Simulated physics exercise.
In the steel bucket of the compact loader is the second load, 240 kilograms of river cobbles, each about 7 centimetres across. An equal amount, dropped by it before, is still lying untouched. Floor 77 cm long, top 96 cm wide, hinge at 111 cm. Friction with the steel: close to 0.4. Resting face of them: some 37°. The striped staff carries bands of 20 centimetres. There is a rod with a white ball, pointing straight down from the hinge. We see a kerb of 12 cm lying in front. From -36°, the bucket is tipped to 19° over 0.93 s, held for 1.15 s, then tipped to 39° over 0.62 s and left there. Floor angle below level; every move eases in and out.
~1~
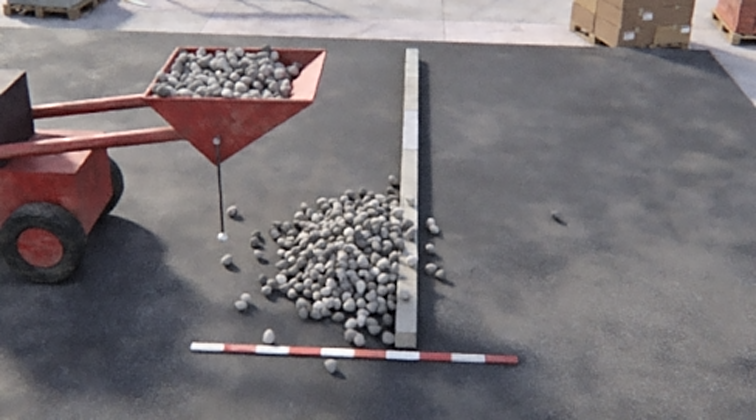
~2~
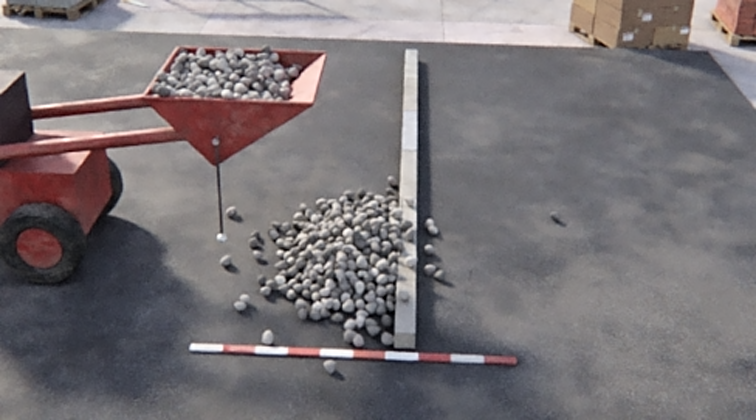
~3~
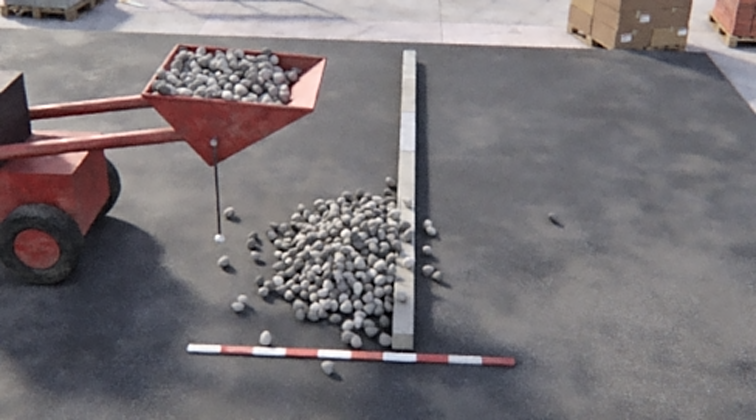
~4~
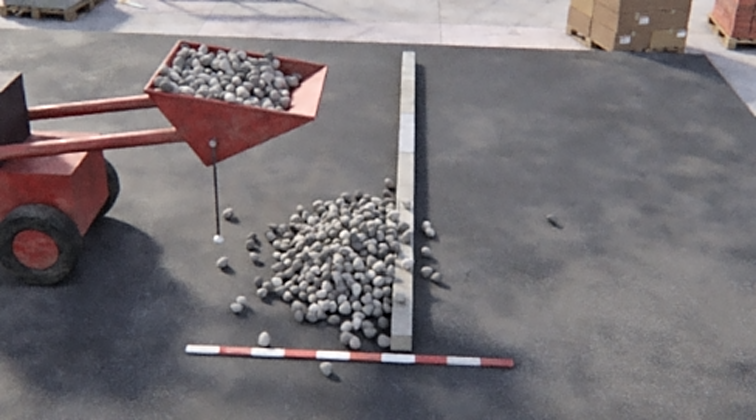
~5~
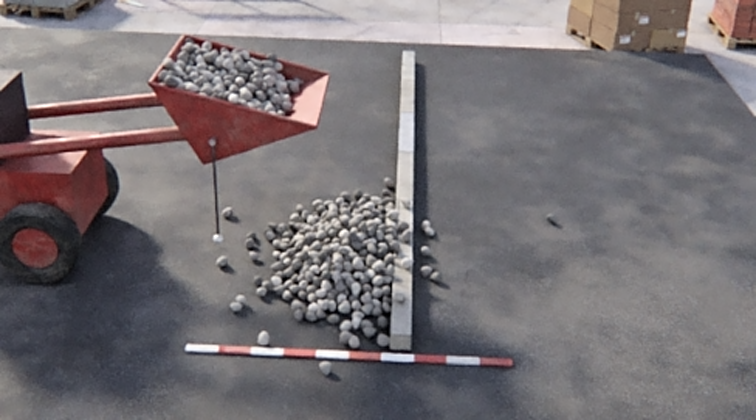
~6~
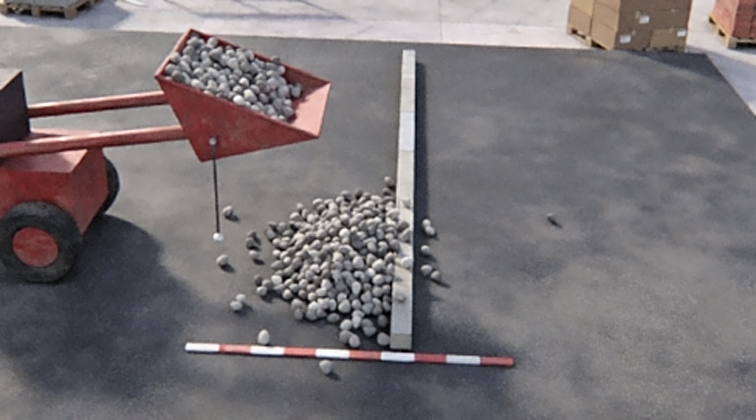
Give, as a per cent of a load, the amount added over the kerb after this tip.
Close to 9 parts in a hundred.
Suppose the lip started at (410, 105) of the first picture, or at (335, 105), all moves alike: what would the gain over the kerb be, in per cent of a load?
90 % and 25 %.
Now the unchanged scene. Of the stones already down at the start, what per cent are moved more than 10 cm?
Roughly 5 percent.
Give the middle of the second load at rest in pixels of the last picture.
Their middle rests near (352, 238).
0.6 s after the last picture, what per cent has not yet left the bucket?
Around 100 in a hundred.
Then, 0.3 s after the last picture the floor is at 11°; in per cent of one load, 100 in the bucket, 99 on this side of the kerb, 1 over the kerb; the foremost stones are at (440, 245).
Then, 0.6 s after the last picture the floor is at 19°; in per cent of one load, 98 in the bucket, 101 on this side of the kerb, 1 over the kerb; the foremost stones are at (440, 245).
Then, 2.8 s after the last picture the floor is at 39°; in per cent of one load, 0 in the bucket, 189 on this side of the kerb, 11 over the kerb; the foremost stones are at (516, 260).
Then, 5.2 s after the last picture the floor is at 39°; in per cent of one load, 0 in the bucket, 189 on this side of the kerb, 11 over the kerb; the foremost stones are at (516, 260). Net gain over the kerb, 9.
